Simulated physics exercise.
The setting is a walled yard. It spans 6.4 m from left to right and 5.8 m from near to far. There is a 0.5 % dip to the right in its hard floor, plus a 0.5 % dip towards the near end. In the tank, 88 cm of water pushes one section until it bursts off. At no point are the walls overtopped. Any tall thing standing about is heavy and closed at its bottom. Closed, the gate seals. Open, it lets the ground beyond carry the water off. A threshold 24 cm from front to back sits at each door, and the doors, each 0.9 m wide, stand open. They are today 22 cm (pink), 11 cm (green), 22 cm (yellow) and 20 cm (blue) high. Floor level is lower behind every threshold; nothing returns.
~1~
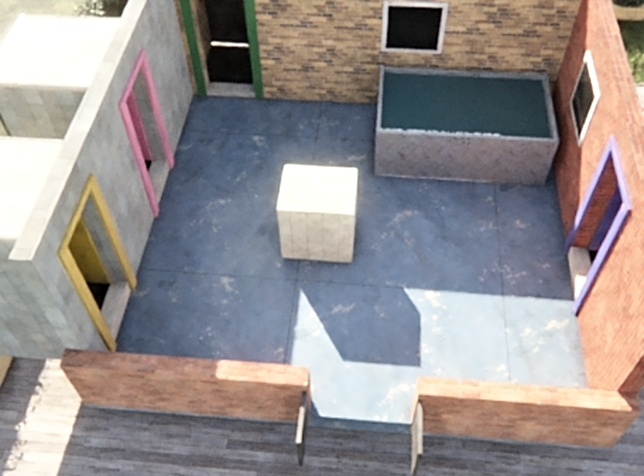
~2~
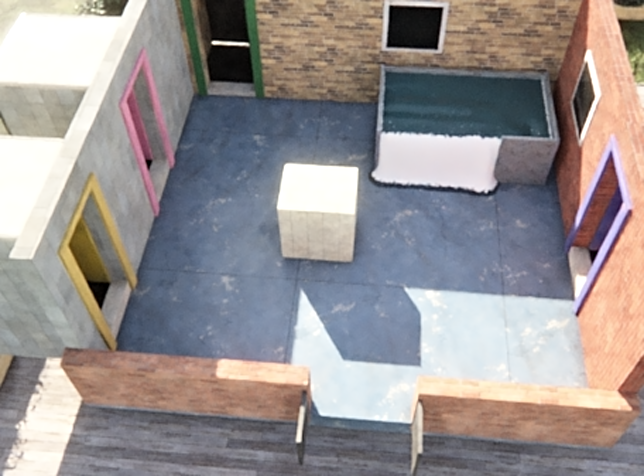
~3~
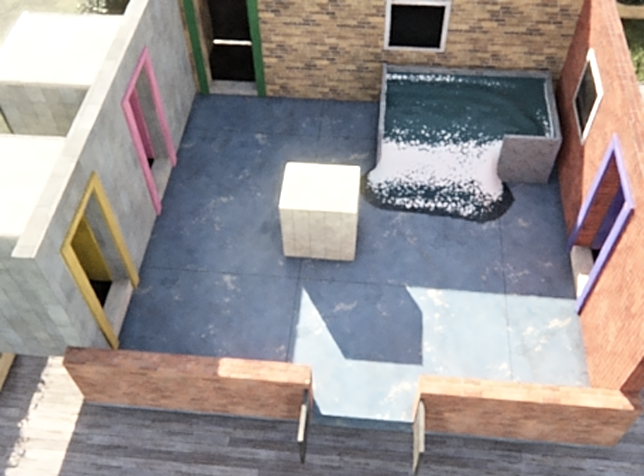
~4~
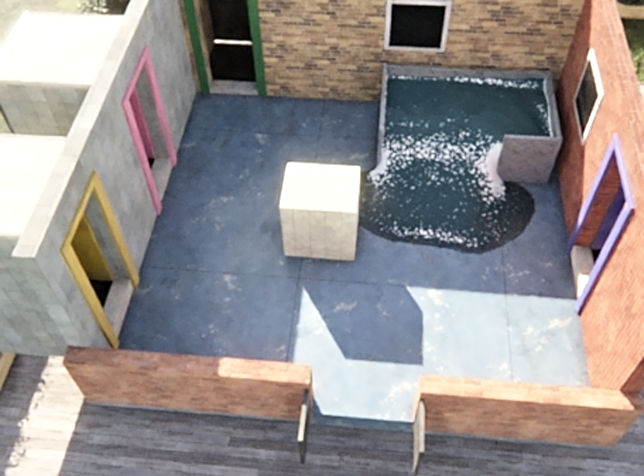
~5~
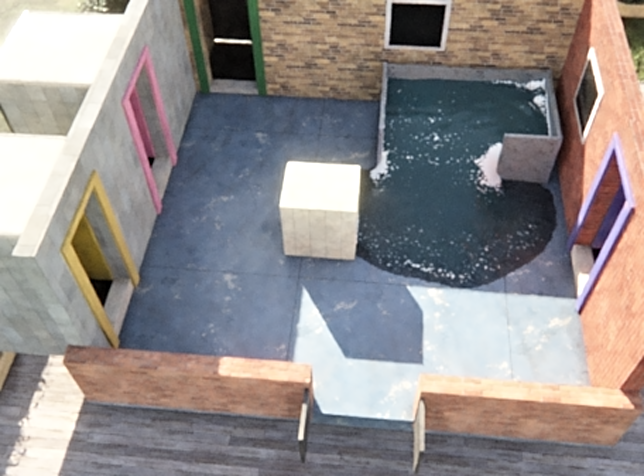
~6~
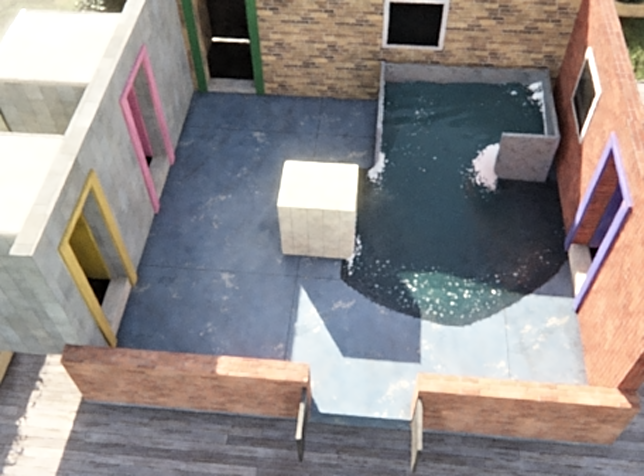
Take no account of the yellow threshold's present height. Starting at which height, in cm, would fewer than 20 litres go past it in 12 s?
Starting at roughly 8.5 cm.
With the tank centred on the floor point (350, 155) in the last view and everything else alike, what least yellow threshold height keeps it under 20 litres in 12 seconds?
Roughly 20 centimetres.
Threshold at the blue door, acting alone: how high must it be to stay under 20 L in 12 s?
Blue door - some 14.5 centimetres.
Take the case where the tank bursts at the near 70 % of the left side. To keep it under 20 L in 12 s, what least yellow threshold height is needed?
If so: Around 15 cm.
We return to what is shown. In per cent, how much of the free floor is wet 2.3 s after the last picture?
About 65 per cent.
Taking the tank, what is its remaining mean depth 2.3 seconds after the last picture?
About 21 centimetres on average.
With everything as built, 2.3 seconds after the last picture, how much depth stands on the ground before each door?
In cm: Pink 9, green 0, yellow 6, blue 9.
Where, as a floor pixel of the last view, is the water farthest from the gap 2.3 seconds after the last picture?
Around (104, 376).
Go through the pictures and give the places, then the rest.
The tank at (464, 106) is whole and still, 88 cm deep; the yellow door at (104, 276) is dry, in the first frame.
Water pours out at (436, 163) and has run 0.3 m, to (471, 191); about 7 cm deep outside, 88 cm at the back, in the second frame.
Water pours out at (438, 163) and has run 0.8 m, to (463, 215); about 14 cm deep outside, 80 cm at the back, in the third frame.
The gap is at (438, 164), the front 1.5 m out at (464, 249); the back of the tank holds 76 cm, in the fourth frame.
The gap is at (438, 164), the front 2.2 m out at (457, 283); the back of the tank holds 73 cm, in the fifth frame.
The front is at (443, 320), 2.8 m from the gap at (436, 163); 8.1 m2 of floor is wet, 69 cm left at the back; 3.1 m in a straight line remain to the yellow door at (104, 272), in the sixth frame.
Then, 0.7 s after the last picture water covers 45 % of the floor, deepest (42 cm) near (444, 405); it has not reached the yellow door.
Then, 2.3 s after the last picture water covers 65 % of the floor, deepest (32 cm) near (416, 389); 6 cm at the yellow door, 0 litres in over its 22 cm threshold.
Then, 11.3 s after the last picture water covers 100 % of the floor, deepest (12 cm) near (380, 101); 5 cm at the yellow door, 0 litres in over its 22 cm threshold.
At the yellow door as built, the water peaked near 12 cm, 5.3 s after the last picture.
Run again over the same 12 s with other heights there, 39 litres in over 7 cm, 10 litres over 9.5 cm. The limit of 20 litres is kept from about 8.5 cm up.
